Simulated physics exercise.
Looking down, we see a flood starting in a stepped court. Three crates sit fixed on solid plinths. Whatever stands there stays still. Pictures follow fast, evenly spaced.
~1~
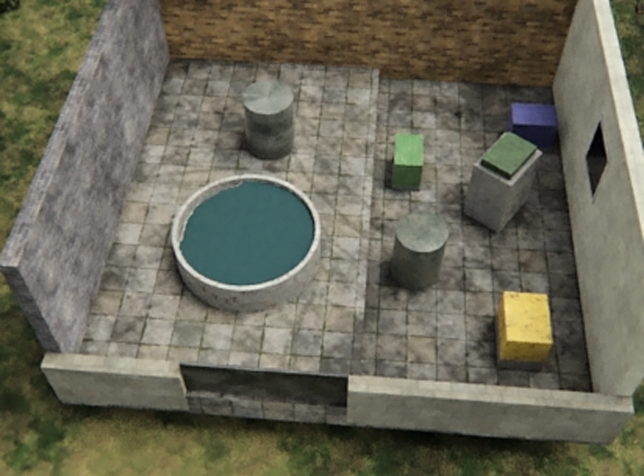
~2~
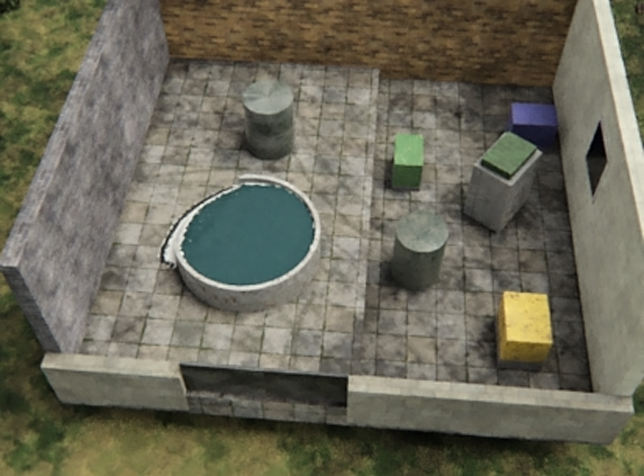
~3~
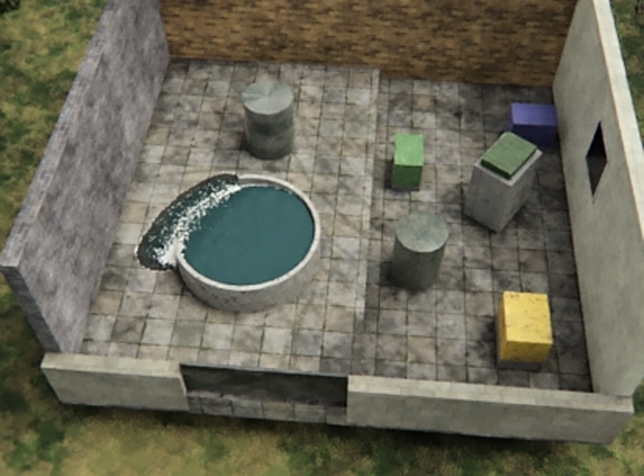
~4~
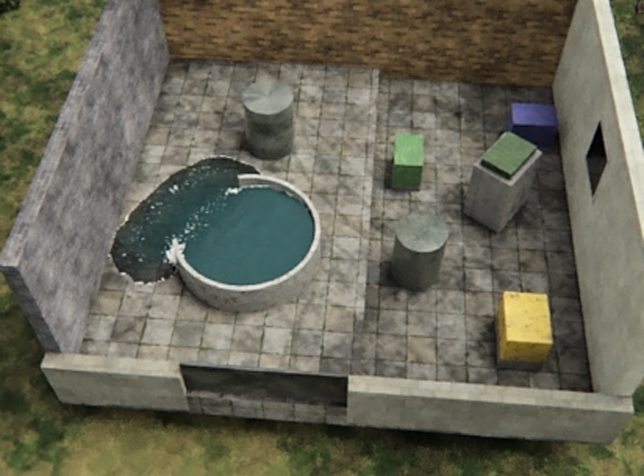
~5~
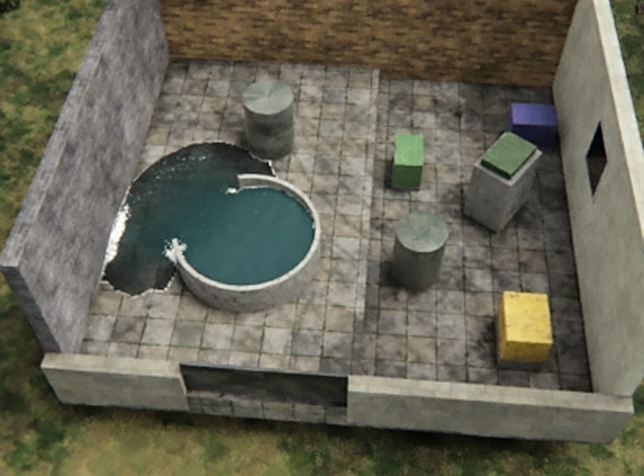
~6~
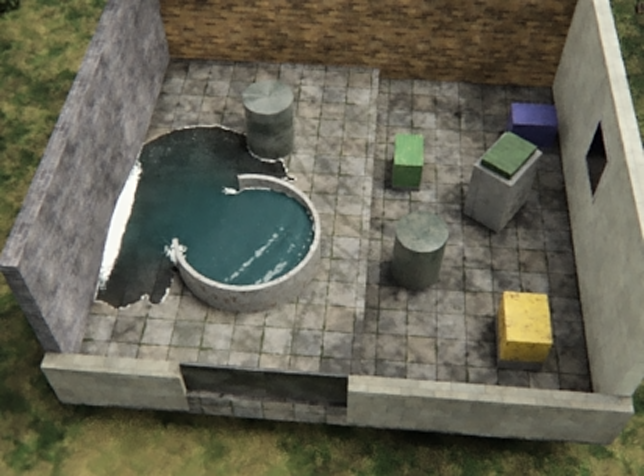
A walled, stone-paved court with grass around it is seen from high above by a camera that stays still. A round pale tank of teal water sits left of centre, with grey cylinders behind and to its right, and green, blue and yellow blocks and a green-topped pale plinth at right. The tank's left rim opens and water pours out, foaming, spreading across the paving to the left wall and back around the rear cylinder.
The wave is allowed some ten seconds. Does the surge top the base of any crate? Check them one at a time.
Outcome: Blue crate: Clear, green crate: Clear, yellow crate: Clear.
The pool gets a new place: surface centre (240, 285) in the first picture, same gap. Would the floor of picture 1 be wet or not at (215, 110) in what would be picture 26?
Submerged.
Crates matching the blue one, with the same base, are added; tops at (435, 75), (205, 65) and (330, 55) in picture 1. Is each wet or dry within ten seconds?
Well, the first one stays clear of it, the next one gets caught, and the final one gets caught.
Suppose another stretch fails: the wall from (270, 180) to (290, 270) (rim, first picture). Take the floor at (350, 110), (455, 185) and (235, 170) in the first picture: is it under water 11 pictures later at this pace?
Soaked / soaked / unwetted.
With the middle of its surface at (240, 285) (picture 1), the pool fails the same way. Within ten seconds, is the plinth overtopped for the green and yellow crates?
I reckon the green one is unharmed, while the yellow one is unharmed.
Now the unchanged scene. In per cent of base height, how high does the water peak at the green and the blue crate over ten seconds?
In order: 70% and 70%.
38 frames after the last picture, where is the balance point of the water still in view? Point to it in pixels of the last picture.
I'd place it roughly at (266, 184).
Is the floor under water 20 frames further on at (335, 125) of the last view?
Result for the point: Unwetted.
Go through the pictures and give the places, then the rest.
Still water in the round tank at (247, 232), in the first picture.
The front is at a hidden place, out from the gap at (197, 216), in the second picture.
Water pours out at (197, 218) and has run to a hidden place, in the third picture.
The front is at (114, 252), out from the gap at (197, 218), in the fourth picture.
Water pours out at (198, 219) and has run to (103, 276), in the fifth picture.
Water pours out at (198, 219) and has run to (201, 129), in the sixth picture.
A moment on, water covers 20 % of the floor; the blue crate not reached, the green crate not reached, the yellow crate not reached.
Next, water covers 25 % of the floor; the blue crate not reached, the green crate not reached, the yellow crate not reached.
Then, water covers 35 % of the floor; the blue crate not reached, the green crate not reached, the yellow crate not reached.
Later, water covers 70 % of the floor; the blue crate water round its plinth, the green crate water round its plinth, the yellow crate water round its plinth.
In the end, water covers 95 % of the floor; the blue crate stayed above the water, the green crate stayed above the water, the yellow crate stayed above the water.
